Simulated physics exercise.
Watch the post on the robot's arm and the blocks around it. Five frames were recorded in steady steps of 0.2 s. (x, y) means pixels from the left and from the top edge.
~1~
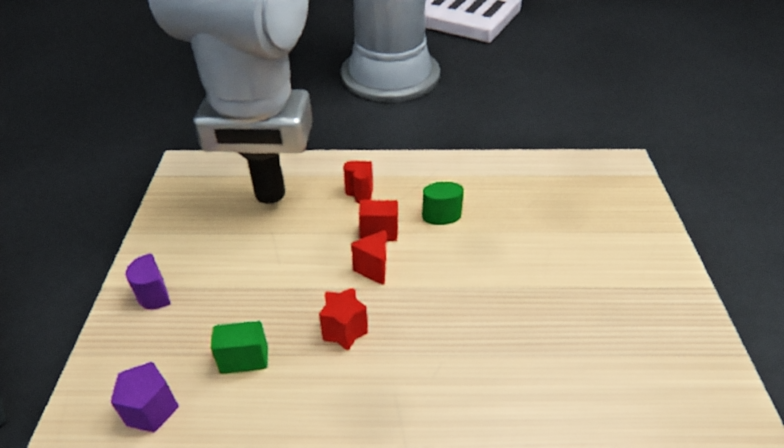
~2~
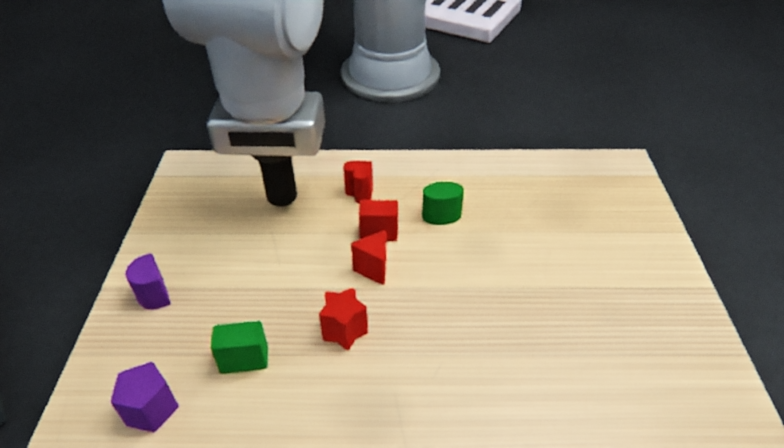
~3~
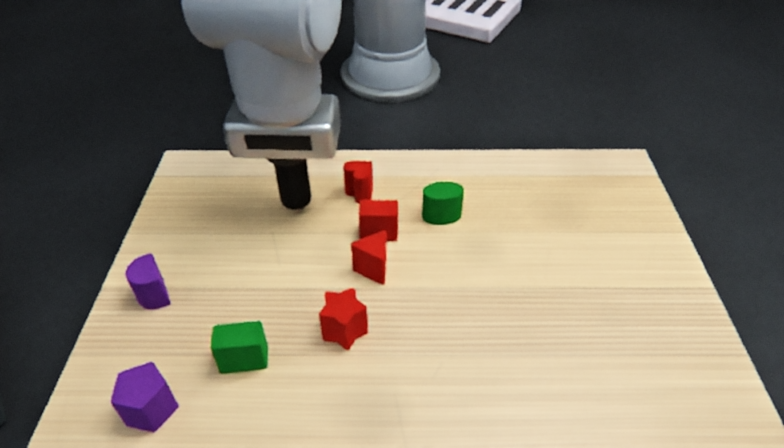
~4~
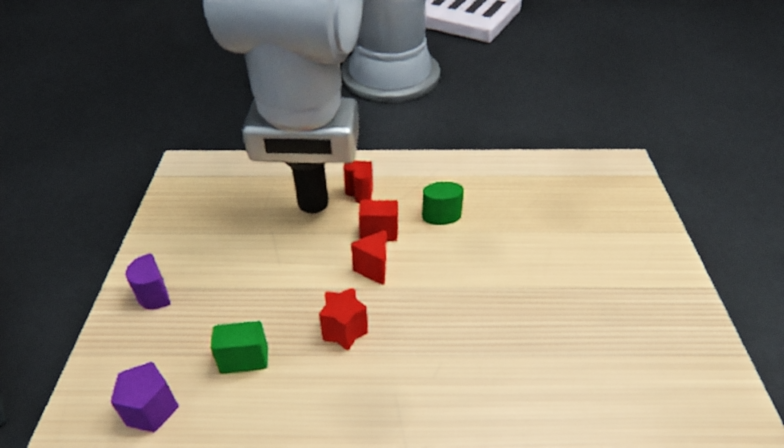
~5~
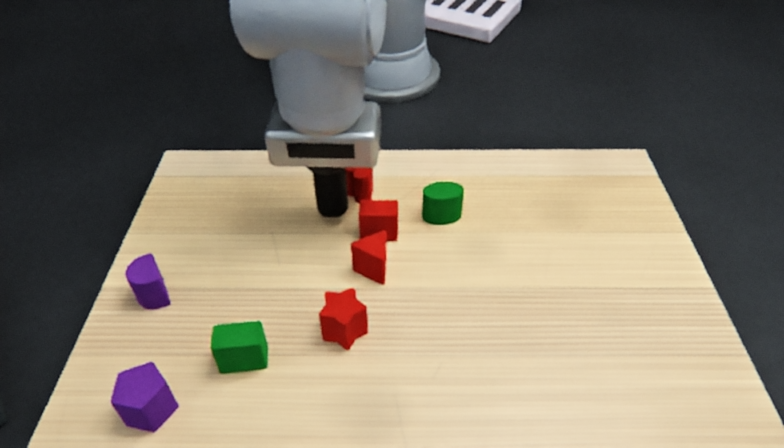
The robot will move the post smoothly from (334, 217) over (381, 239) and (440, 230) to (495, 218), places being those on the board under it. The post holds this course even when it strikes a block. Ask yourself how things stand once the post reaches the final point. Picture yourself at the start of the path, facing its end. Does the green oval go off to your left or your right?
The left.
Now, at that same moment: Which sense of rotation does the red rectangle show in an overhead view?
Rotation: Clockwise.
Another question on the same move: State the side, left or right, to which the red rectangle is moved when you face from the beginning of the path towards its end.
Picture yourself facing from the start of the path to its end: The red rectangle moves off to your right.
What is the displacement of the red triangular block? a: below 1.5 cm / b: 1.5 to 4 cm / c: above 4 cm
a: Below 1.5 cm.
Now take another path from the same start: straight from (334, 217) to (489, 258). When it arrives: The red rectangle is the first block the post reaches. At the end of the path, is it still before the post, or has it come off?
The post no longer has it in front.
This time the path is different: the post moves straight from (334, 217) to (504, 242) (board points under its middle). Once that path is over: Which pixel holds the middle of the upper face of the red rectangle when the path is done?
It will likely be found at (428, 231).
On the path given first. One third of the way, post at (383, 230); red rectangle at (419, 214).
Two thirds of the way, post at (441, 221); red rectangle at (477, 215), turned 35° clockwise; green oval at (449, 184).
At the end, post at (496, 209); red triangular block in place; red rectangle at (499, 219), turned 65° clockwise; green oval at (452, 180).
